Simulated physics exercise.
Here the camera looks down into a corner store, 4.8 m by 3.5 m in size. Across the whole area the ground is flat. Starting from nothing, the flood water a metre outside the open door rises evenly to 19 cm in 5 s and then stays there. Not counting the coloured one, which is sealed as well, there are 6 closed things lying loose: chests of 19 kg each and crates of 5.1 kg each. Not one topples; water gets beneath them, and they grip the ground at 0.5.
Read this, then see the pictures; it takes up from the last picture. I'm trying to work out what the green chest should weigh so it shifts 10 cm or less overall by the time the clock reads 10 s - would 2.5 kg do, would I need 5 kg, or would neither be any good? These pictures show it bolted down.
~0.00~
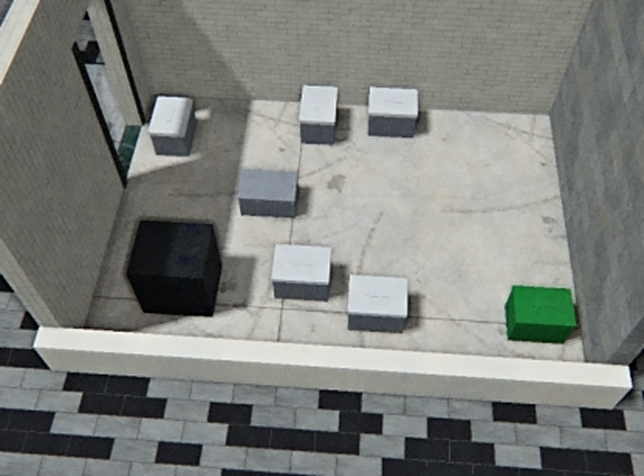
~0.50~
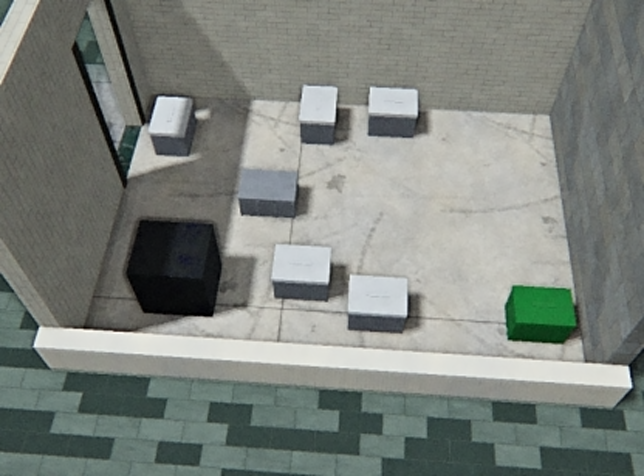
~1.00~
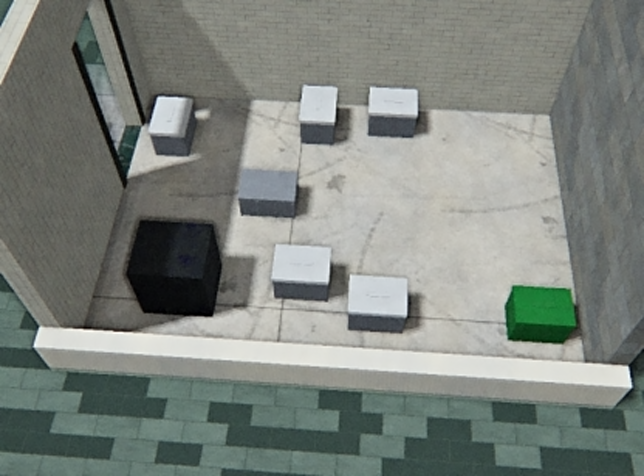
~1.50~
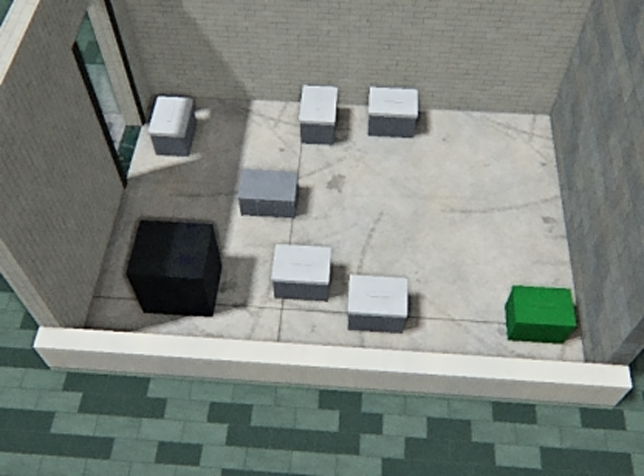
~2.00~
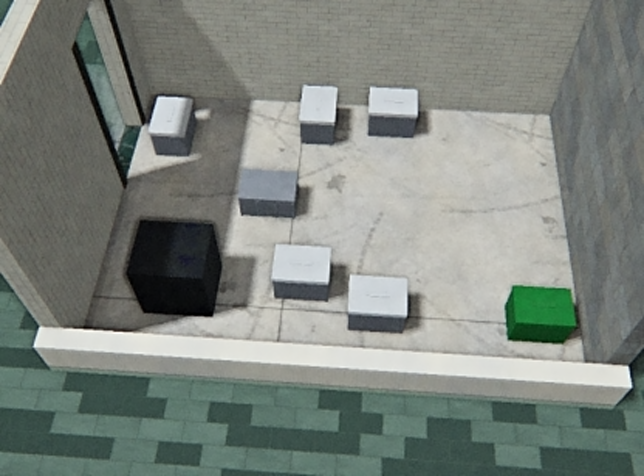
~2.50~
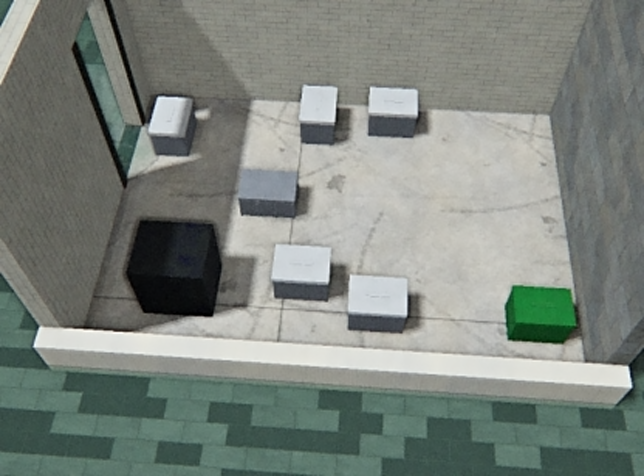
I'd say neither would do.
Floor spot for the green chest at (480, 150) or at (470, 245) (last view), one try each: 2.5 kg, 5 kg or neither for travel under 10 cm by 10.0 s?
In turn: Only the heavier mass works; no mass works.
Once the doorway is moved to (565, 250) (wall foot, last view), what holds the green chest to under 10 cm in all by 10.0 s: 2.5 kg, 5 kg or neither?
With that change, neither one suffices.
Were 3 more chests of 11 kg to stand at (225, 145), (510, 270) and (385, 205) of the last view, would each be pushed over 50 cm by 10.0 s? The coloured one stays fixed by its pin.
In the order given, beyond the mark, then within the mark, and last within the mark.
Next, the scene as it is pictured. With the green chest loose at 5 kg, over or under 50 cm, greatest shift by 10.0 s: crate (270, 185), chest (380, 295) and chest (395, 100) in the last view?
Reading the three in turn gives surpassed, not surpassed and not surpassed.
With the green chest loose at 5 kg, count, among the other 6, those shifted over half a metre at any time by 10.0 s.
Count: 2.
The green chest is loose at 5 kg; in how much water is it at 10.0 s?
About 4 cm.
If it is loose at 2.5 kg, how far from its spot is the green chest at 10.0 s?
About 40 cm.
After 3.5 s the green chest would be 0 cm from its start with 2.5 kg and 0 cm from its start with 5 kg; 0 cm of water round it then.
After 4.5 s the green chest would be 0 cm from its start with 2.5 kg and 0 cm from its start with 5 kg; 0 cm of water round it then.
After 7.0 s the green chest would be 0 cm from its start with 2.5 kg and 0 cm from its start with 5 kg; 0 cm of water round it then.
After 10.0 s the green chest would be 40 cm from its start with 2.5 kg and 26 cm from its start with 5 kg; 4 cm of water round it then.
